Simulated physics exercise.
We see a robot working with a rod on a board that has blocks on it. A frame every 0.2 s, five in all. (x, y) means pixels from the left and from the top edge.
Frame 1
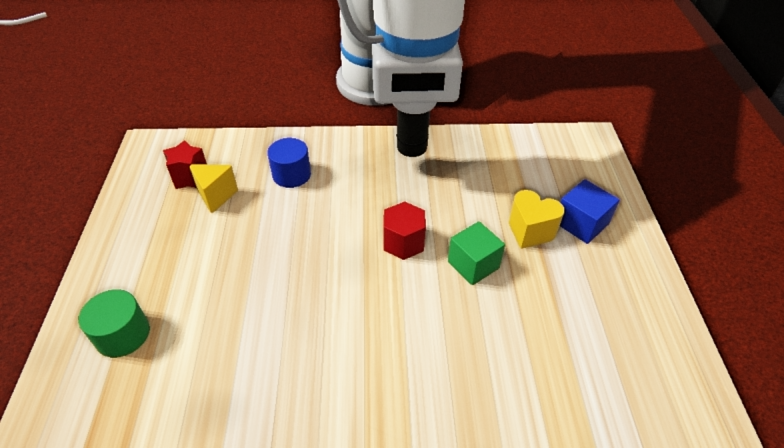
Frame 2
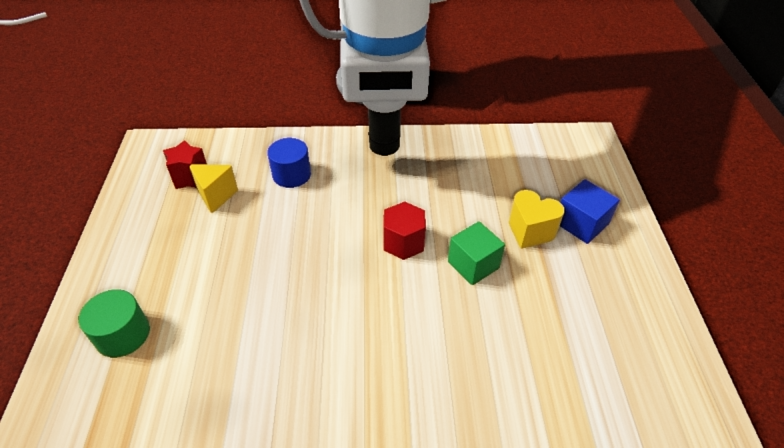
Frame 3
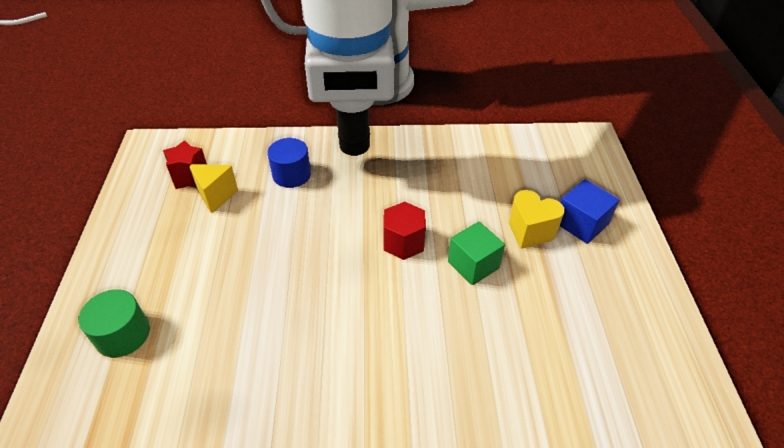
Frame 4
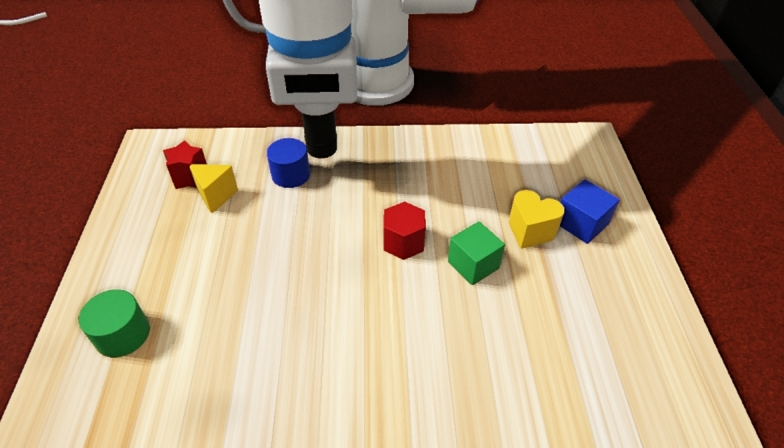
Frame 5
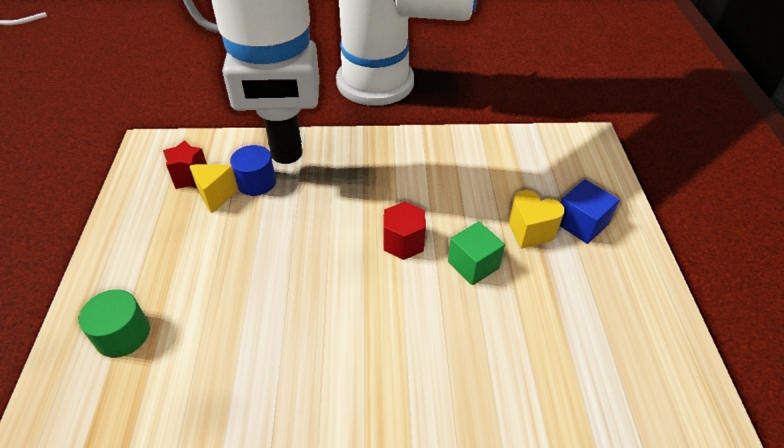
At the start, a robot arm holds a dark rod over the far edge of a wooden board scattered with red, yellow, blue and green blocks. The rod moves left to the blue disc, then pushes it a short way left, close to the yellow triangle, while the other blocks stay still.
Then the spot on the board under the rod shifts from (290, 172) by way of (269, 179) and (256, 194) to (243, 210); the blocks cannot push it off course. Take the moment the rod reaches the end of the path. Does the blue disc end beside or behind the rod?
Yes, I think so.
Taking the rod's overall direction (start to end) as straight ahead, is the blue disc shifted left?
I believe not.
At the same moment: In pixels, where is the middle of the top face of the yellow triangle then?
For the centre of its top, I'd go with (168, 182).
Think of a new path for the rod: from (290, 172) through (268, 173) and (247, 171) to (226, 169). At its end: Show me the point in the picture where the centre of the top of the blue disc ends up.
At the end it should sit near (200, 167).
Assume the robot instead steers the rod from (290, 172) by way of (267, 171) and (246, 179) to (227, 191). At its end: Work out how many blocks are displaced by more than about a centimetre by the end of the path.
It moves two blocks.
What follows on the original path. Halfway along, rod (258, 169); yellow triangle (176, 183), turned 20° anticlockwise; blue disc (218, 167).
At the end, rod (238, 193); red star block in place; yellow triangle (168, 182), turned 50° anticlockwise; blue disc (204, 175).
